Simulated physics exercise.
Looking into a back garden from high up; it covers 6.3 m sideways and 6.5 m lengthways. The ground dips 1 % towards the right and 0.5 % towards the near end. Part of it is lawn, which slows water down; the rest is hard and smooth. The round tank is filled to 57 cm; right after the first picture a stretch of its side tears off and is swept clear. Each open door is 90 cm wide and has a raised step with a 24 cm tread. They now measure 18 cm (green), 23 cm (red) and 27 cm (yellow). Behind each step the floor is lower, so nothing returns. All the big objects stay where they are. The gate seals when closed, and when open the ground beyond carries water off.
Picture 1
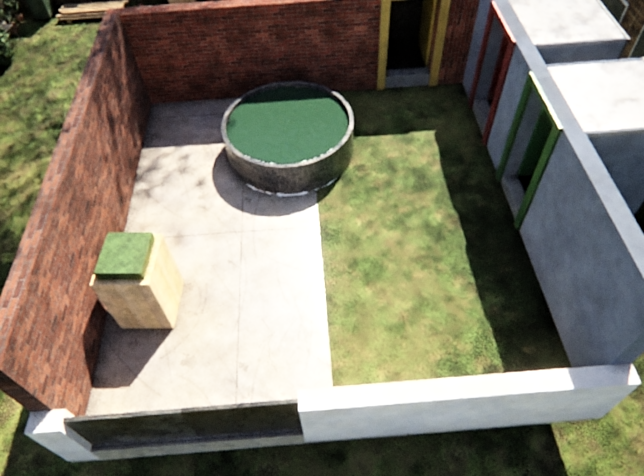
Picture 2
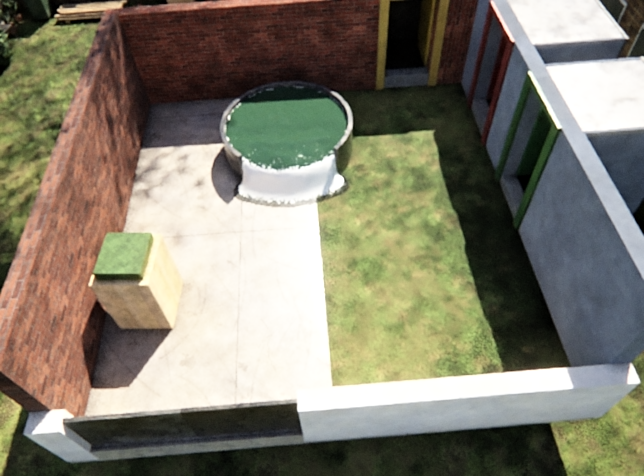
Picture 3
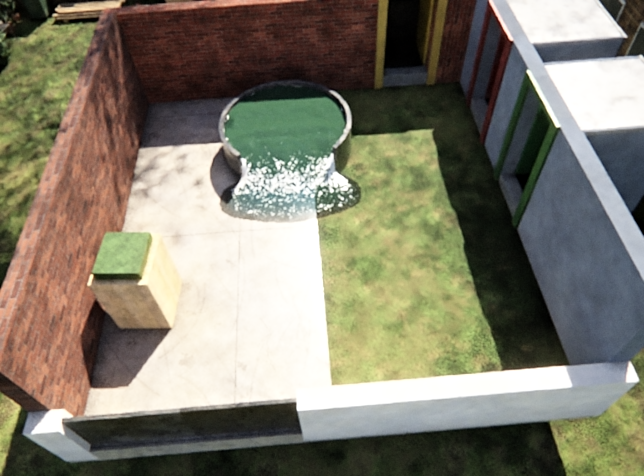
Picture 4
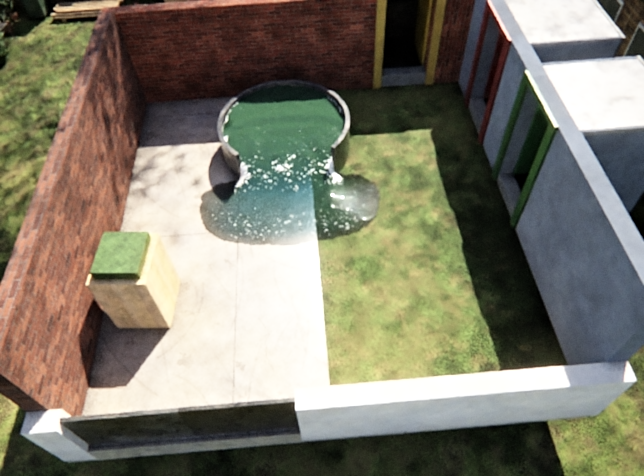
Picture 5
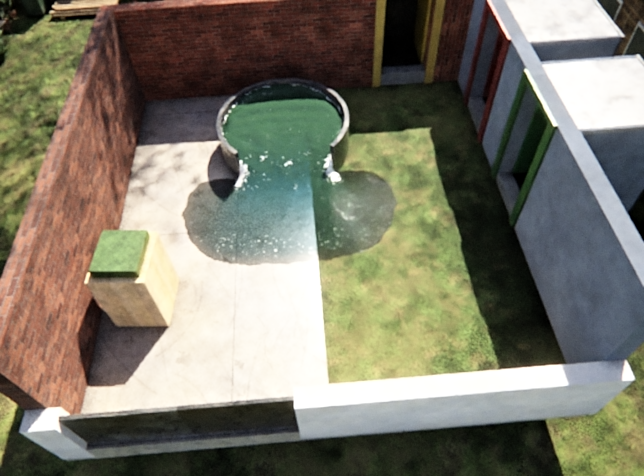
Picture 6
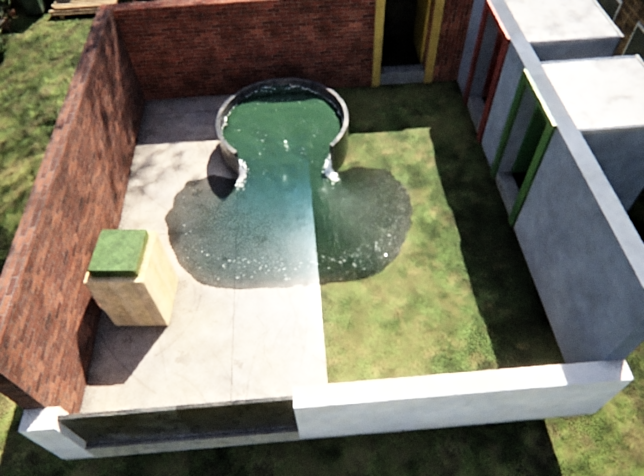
In a walled back garden, the near side of a round tank of green water burst open, and water gushed out, spreading in a widening pool across the pale paving and the grass.
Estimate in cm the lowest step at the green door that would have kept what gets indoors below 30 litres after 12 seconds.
Some 5.5 cm above the ground.
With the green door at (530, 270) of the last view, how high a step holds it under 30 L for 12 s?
Roughly 8.0 cm.
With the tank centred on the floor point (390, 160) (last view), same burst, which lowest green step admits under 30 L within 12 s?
Then roughly 6.0 cm.
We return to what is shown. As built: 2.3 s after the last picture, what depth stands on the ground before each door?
Depths in cm: Green 0, red 0, yellow 0.
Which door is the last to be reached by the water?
The yellow one.
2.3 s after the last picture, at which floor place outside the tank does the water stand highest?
Around (78, 430).
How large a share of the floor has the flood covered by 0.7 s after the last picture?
Some 35 per cent of it.
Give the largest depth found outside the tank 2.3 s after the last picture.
Roughly 26 cm.
Then, 0.7 s after the last picture water covers 35 % of the floor, deepest (22 cm) near (286, 198); it has not reached the green door.
Then, 2.3 s after the last picture water covers 60 % of the floor, deepest (26 cm) near (78, 430); it has not reached the green door.
Then, 11.3 s after the last picture water covers 100 % of the floor, deepest (10 cm) near (535, 392); 8 cm at the green door, 0 litres in over its 18 cm step.
At the green door as built, the water peaked near 9 cm, 8.7 s after the last picture.
Run again over the same 12 s with other heights there, 51 litres in over 4 cm, 14 litres over 6.5 cm. The limit of 30 litres is kept from about 5.5 cm up.
